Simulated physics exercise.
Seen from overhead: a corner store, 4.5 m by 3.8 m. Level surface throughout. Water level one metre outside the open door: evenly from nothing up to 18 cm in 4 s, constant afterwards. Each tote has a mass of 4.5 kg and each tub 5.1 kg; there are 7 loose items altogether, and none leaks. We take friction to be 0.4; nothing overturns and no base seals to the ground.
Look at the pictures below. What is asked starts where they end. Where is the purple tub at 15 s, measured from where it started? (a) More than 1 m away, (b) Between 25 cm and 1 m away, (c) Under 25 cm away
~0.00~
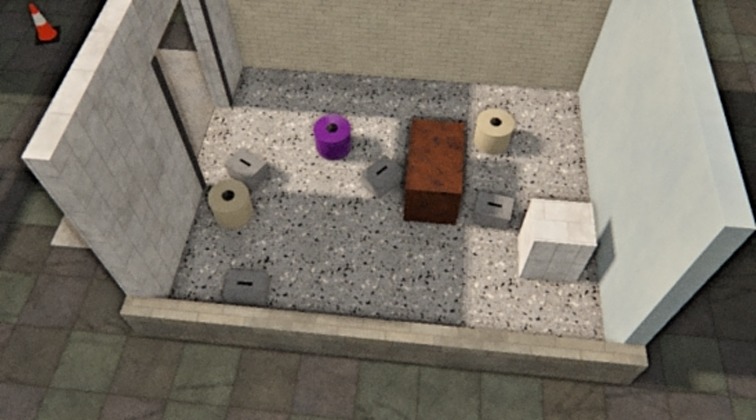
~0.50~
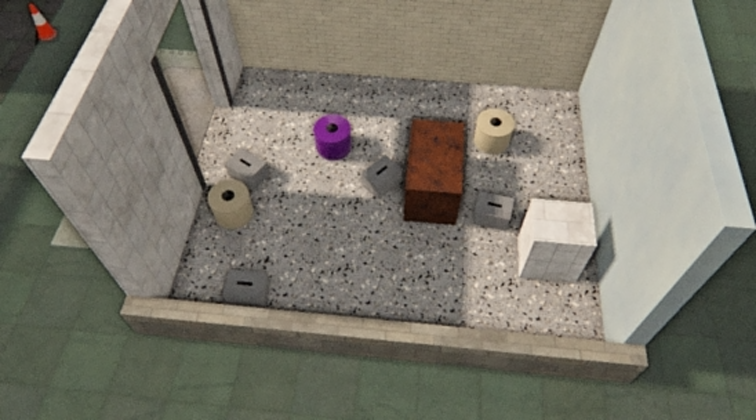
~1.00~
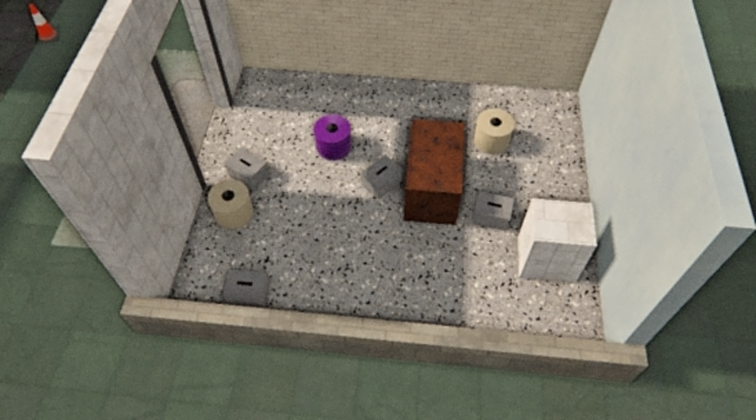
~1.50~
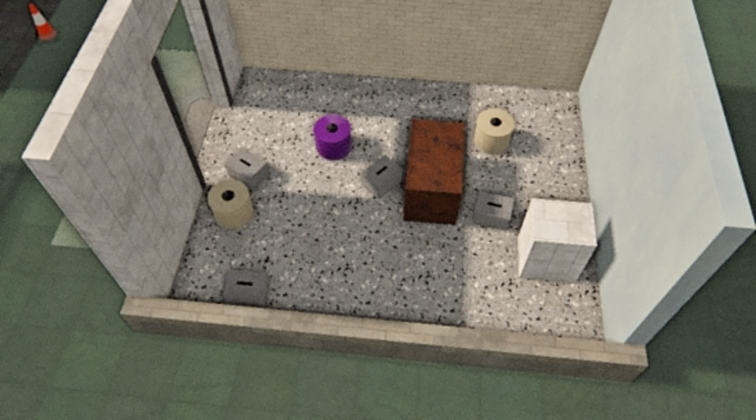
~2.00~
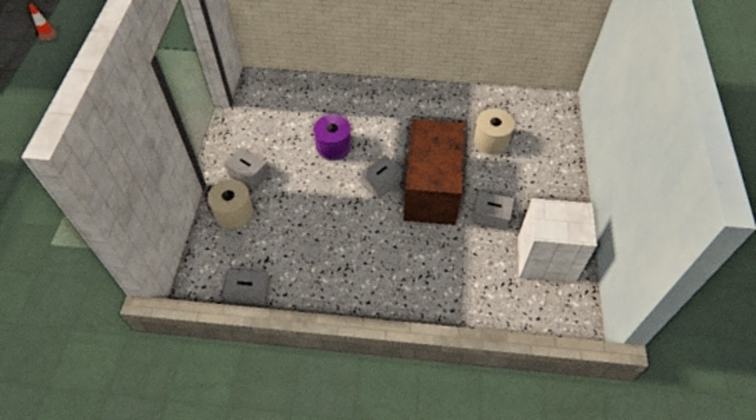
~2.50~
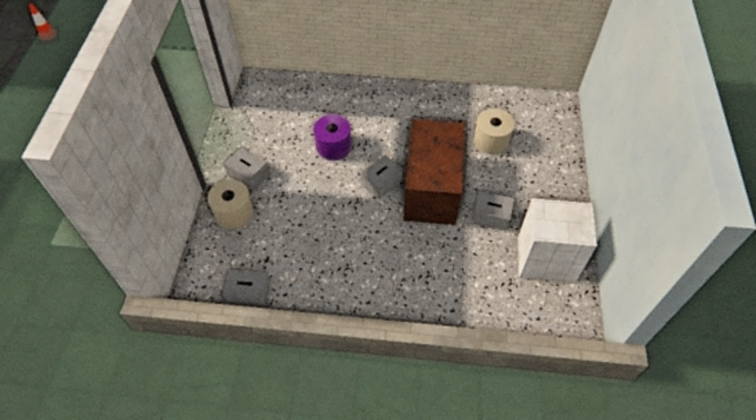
a, more than 1 m away.
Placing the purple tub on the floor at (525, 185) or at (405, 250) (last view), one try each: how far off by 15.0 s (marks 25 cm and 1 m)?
A small shift, then a long trip.
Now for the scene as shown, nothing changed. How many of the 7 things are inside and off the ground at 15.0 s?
At that moment it comes to 7.
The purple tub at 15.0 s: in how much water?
Near 10 cm deep.
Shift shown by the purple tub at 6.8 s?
By then it has shifted roughly 250 cm.
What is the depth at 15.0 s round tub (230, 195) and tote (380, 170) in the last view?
Roughly 6 and 12 cm.
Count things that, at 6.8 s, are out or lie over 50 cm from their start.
By that time the total stands at 3.
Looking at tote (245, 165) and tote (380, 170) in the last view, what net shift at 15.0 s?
In that order: 100 cm, 200 cm.
After 3.5 s the purple tub is near (332, 128), 0.0 m from its start, aground; 0 afloat.
After 6.8 s the purple tub is near (511, 92), 2.3 m from its start, afloat; 1 afloat.
After 11.0 s the purple tub is near (488, 192), 2.0 m from its start, afloat; 4 afloat.
After 15.0 s the purple tub is near (488, 171), 1.9 m from its start, afloat; 7 afloat.
